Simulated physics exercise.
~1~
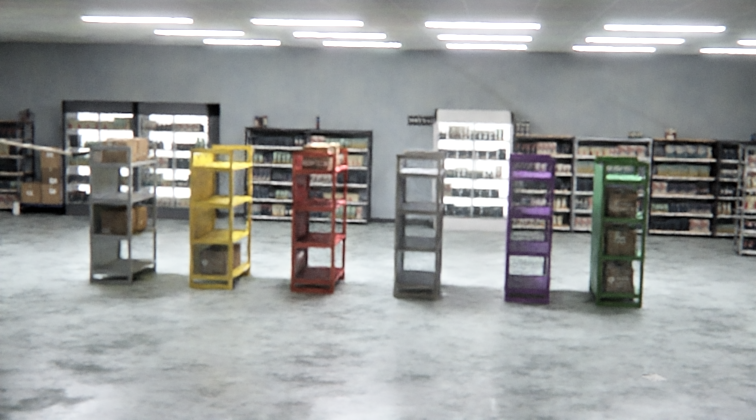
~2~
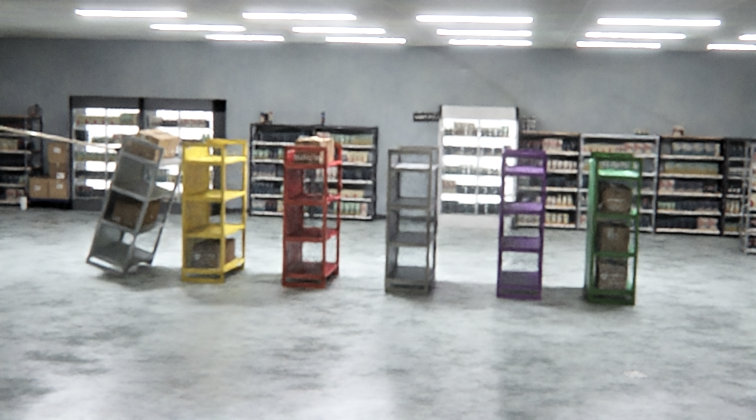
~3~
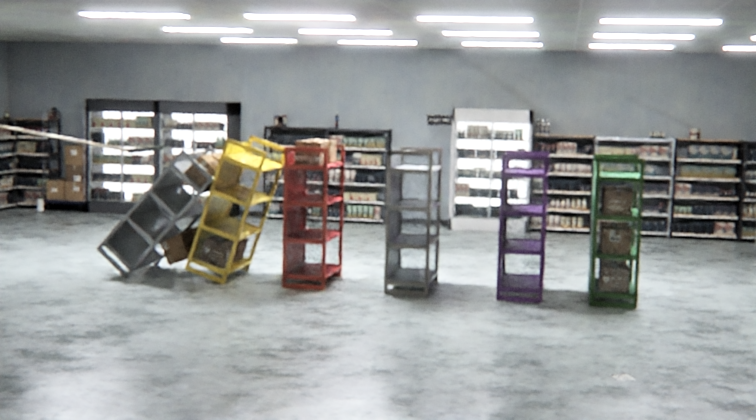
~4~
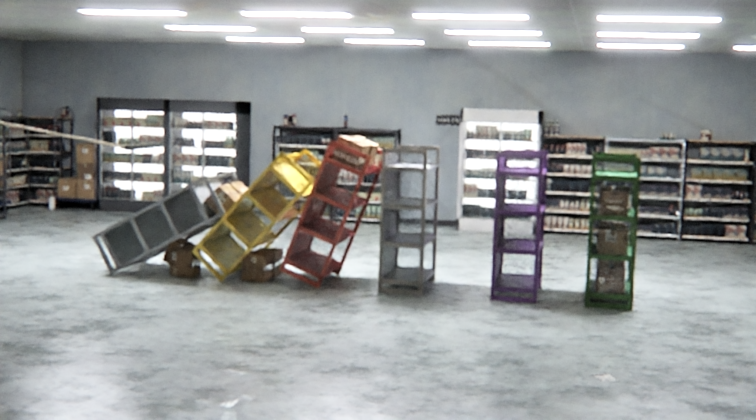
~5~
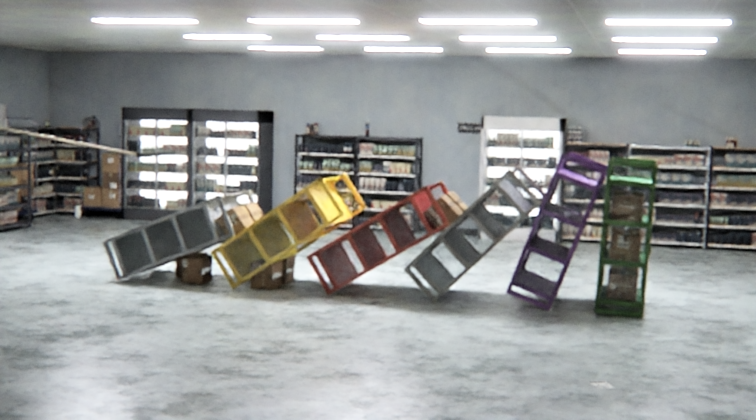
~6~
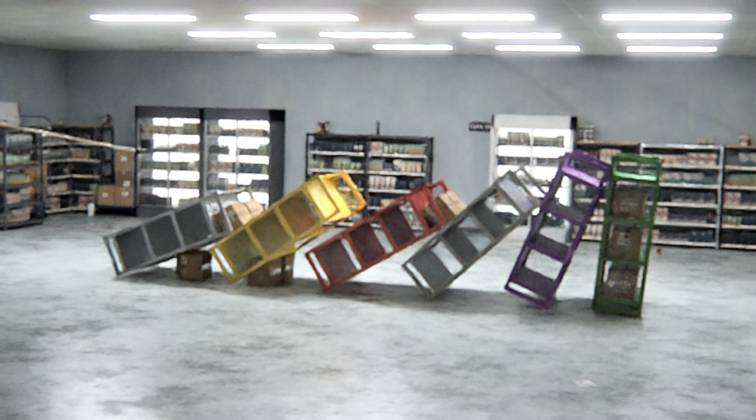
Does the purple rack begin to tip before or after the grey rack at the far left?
The purple rack begins to tip after the far-left grey one. It stays upright while the grey rack goes over and the lean passes along the row.
